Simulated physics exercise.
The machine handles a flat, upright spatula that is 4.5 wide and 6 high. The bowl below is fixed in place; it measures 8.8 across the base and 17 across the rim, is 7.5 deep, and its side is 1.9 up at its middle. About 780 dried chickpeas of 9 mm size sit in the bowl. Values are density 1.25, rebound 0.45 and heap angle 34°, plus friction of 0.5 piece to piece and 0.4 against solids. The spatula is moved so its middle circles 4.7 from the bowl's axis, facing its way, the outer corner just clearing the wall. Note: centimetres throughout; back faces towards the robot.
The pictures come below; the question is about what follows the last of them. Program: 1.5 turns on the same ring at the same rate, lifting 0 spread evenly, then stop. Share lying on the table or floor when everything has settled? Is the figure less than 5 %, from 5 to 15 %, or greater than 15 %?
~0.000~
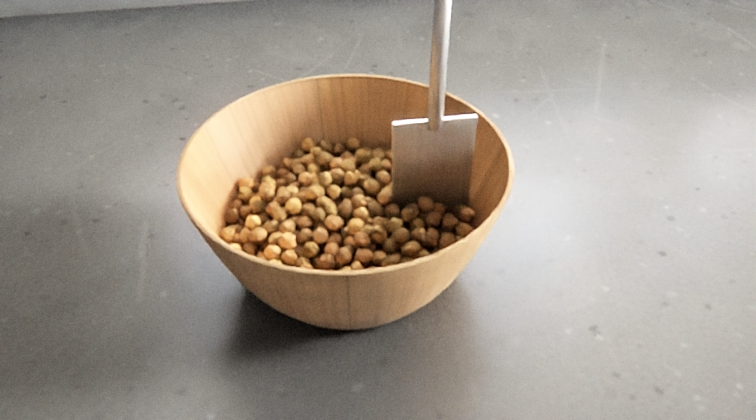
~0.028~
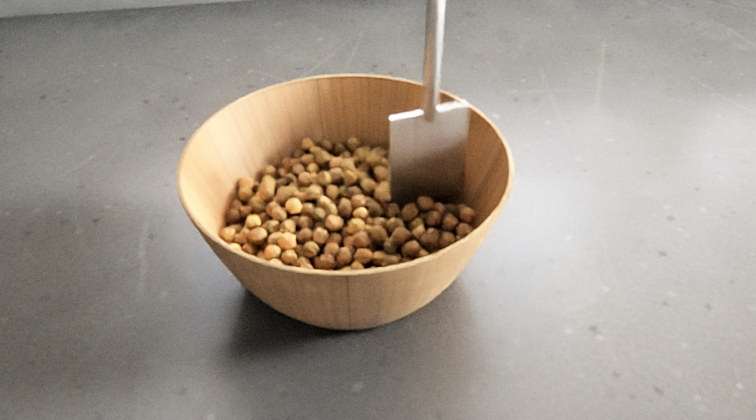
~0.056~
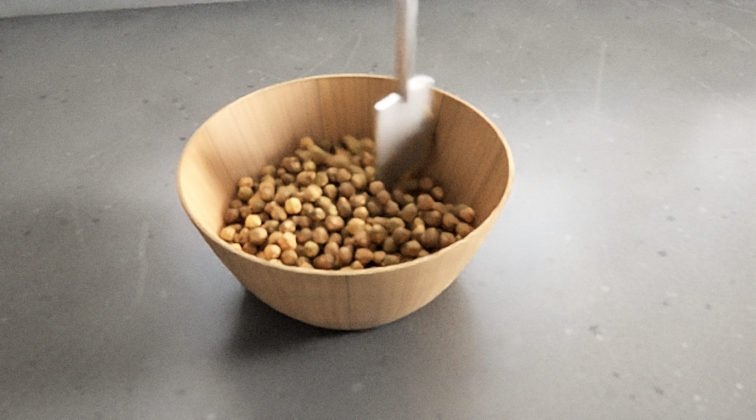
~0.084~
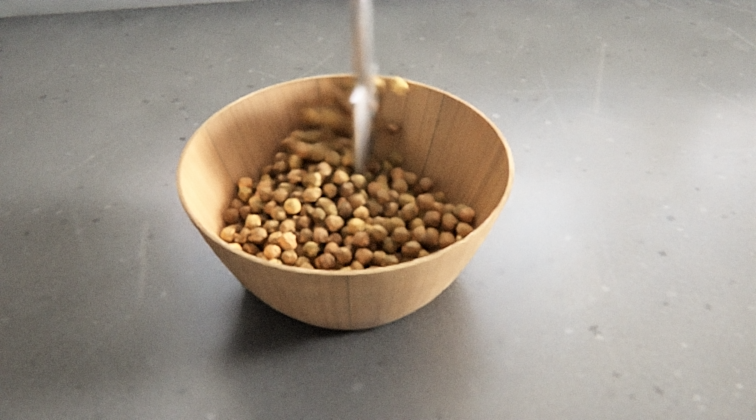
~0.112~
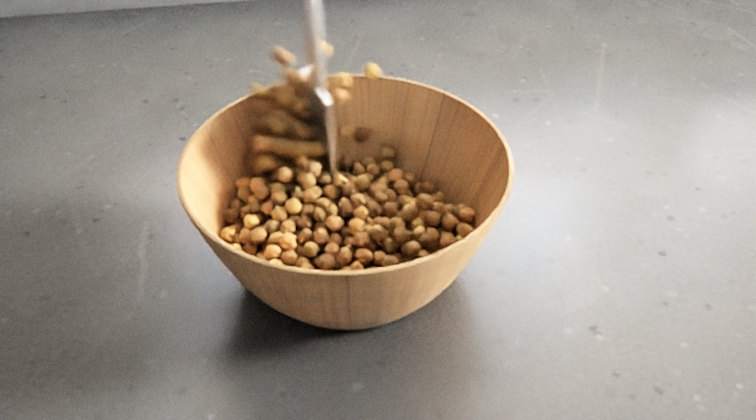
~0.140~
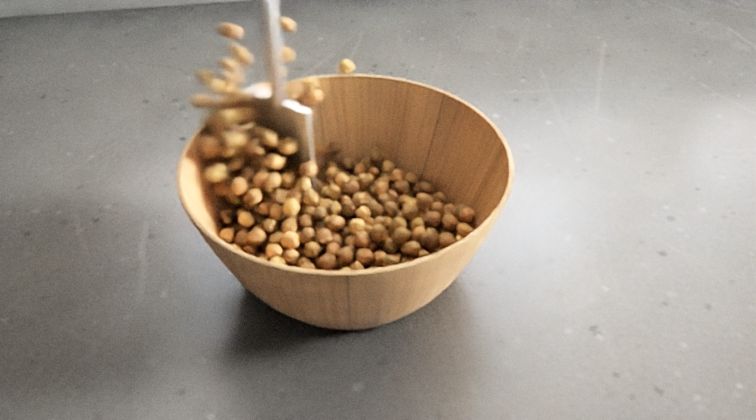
The figure is greater than 15 %.
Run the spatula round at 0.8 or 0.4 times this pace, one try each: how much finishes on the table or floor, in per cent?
I'd expect about 20 per cent, then about 10 per cent.
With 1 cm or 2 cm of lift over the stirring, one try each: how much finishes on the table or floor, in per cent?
That gives about 20 per cent and 10 per cent, in order.
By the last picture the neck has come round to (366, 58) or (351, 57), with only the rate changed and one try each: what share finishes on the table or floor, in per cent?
So, roughly 10 percent the first time and 15 percent the second.
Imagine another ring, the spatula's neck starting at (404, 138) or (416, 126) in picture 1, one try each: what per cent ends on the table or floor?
Near 25 and 40 in a hundred, one try each.
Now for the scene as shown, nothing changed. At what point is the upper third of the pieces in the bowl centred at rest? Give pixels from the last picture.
At about (331, 258).
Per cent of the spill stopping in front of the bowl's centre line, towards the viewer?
60 %.
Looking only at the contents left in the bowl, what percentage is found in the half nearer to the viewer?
I'd say around 55 per cent.
By 0.28 s, 287° round, highest piece 13 above the table; 682 in the bowl, 7 on the table or floor, 86 in flight or on the tool.
By 0.42 s, 81° round, highest piece 13 above the table; 597 in the bowl, 83 on the table or floor, 95 in flight or on the tool.
By 0.68 s, 180° round, highest piece 6 above the table; 541 in the bowl, 231 on the table or floor, 3 in flight or on the tool.
By 1.38 s, 180° round, highest piece 5 above the table; 541 in the bowl, 234 on the table or floor.
Final count, 541 in the bowl, 234 on the table or floor. That is 30 % on the table or floor.
